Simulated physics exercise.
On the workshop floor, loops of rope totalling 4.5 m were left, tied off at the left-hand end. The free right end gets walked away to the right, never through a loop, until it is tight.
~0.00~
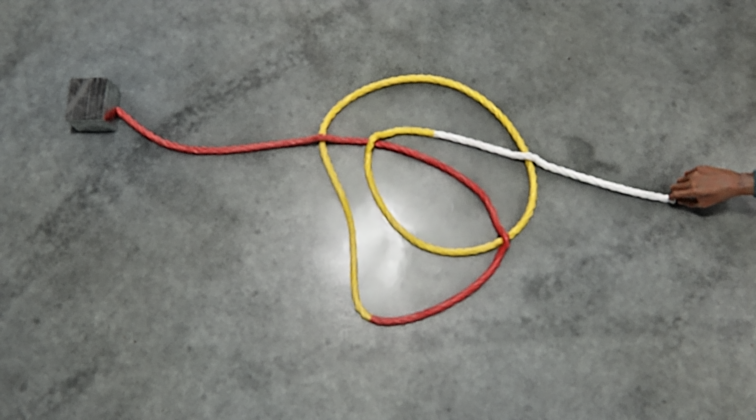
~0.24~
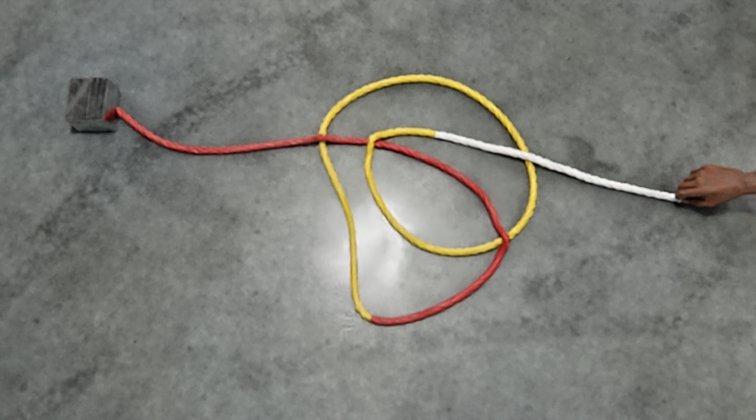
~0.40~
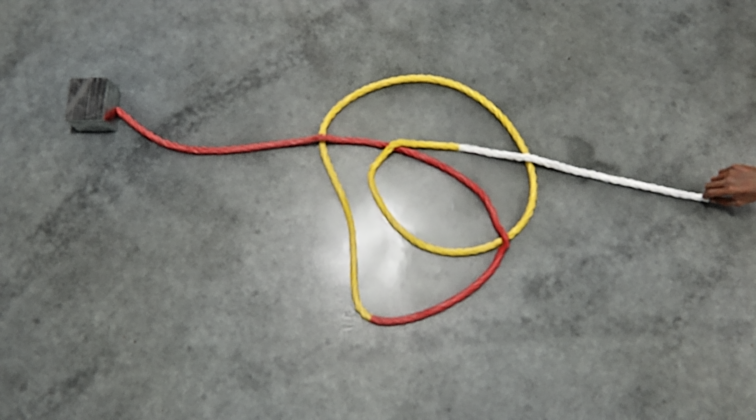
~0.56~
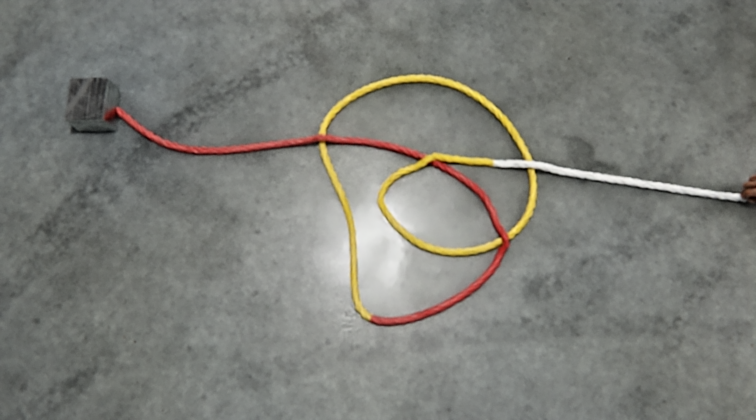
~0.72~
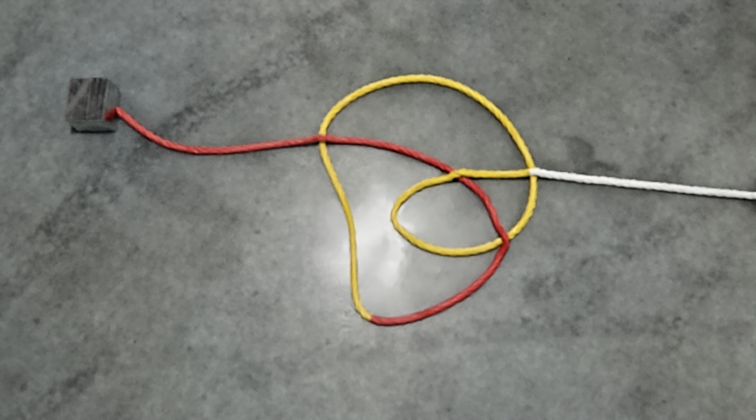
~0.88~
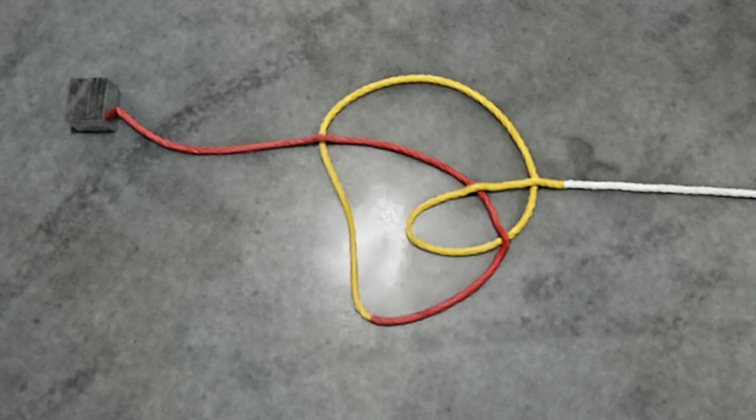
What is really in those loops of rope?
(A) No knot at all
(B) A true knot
Option A: No knot at all.
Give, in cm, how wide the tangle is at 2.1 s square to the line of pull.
Roughly 56 cm.
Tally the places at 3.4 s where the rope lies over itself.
Count: 3.
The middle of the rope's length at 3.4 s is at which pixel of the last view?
Mid-length point: Approx. (525, 178) px.
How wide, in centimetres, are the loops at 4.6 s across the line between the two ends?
Result: 26 cm, approx.
By 2.1 s, the ends are 2.6 m apart, loops still 56 cm across.
By 3.4 s, the ends are 3.4 m apart, loops still 36 cm across.
By 4.6 s, the ends are 4.1 m apart, loops still 27 cm across.
By 5.9 s, the ends are 4.5 m apart, and it runs straight.
By 6.2 s, the ends are 4.5 m apart, and it runs straight.
